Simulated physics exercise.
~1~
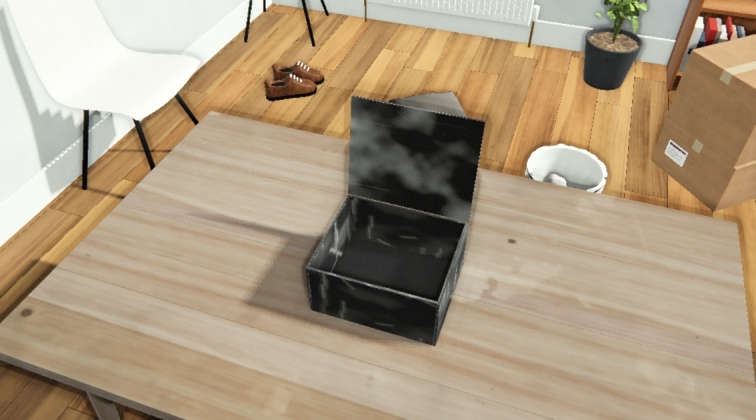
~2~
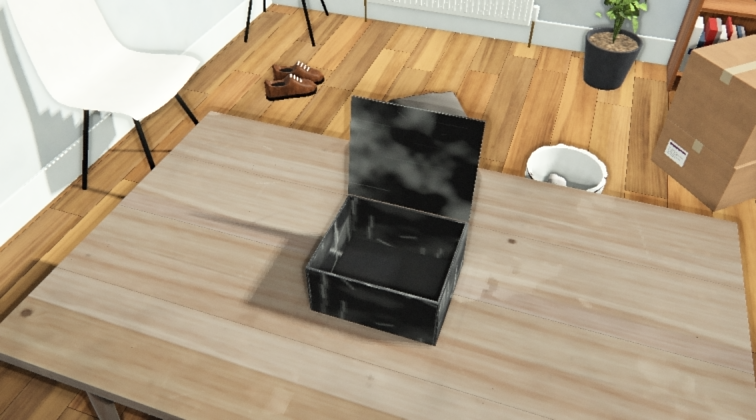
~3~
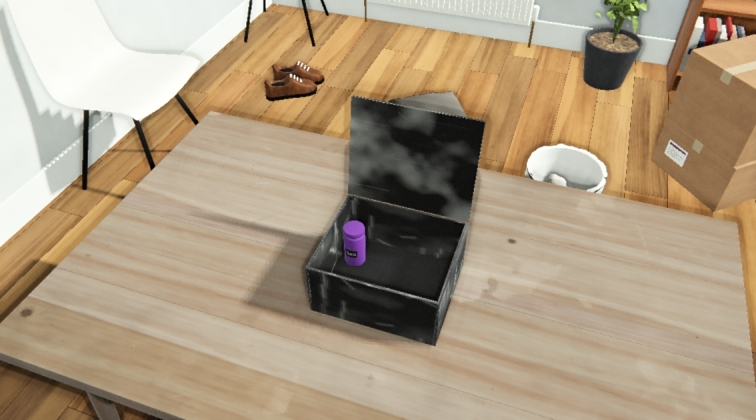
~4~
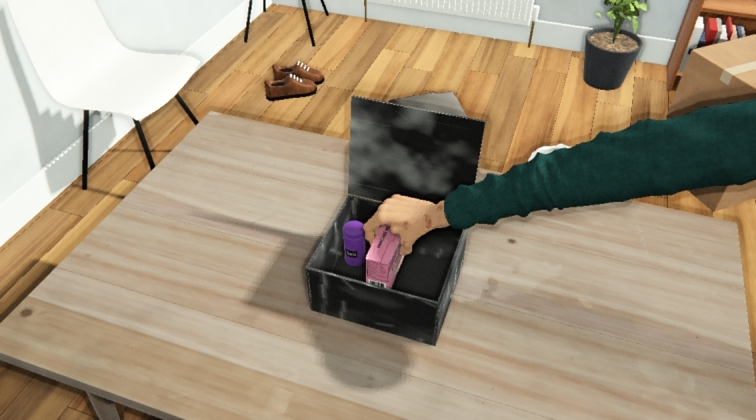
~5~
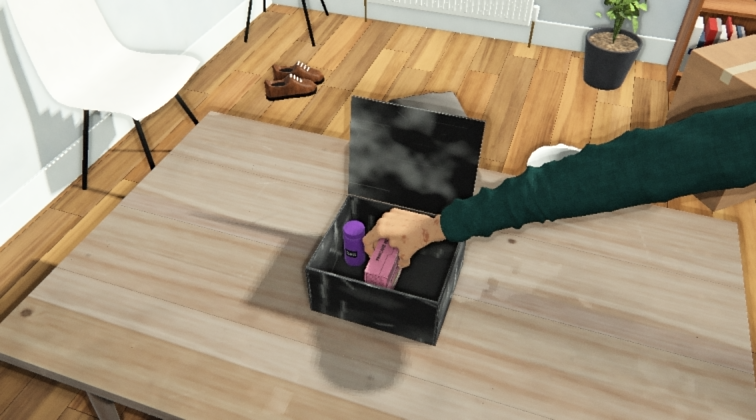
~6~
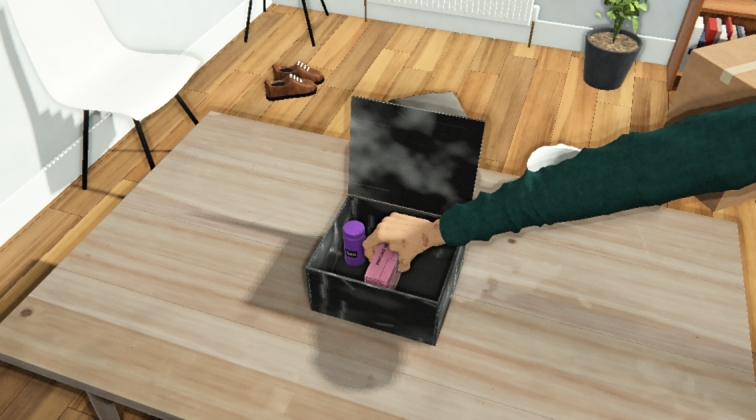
Open black box on a wooden table, first empty, then holding a purple container as a hand lowers a pink packet inside.
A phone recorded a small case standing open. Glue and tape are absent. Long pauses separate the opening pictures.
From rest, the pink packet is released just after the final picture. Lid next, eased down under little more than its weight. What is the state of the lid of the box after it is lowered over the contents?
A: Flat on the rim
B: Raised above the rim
(A) Flat on the rim.
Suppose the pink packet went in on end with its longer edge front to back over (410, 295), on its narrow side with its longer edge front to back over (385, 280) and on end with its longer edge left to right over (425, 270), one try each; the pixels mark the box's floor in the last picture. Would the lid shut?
The first attempt ends with the lid standing open, the second with it lying shut, and the third with it standing open.
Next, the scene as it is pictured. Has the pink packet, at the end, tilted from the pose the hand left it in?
Simply put, it remains unturned.
Then, 1.20 s later than the last frame, lid 81° above the rim.
Then, 1.70 s later than the last frame, lid 49° above the rim.
Then, 2.10 s later than the last frame, lid 15° above the rim.
When it is over, lid shut; both as before. End places, in pixels of the last picture, pink packet near (387, 268).
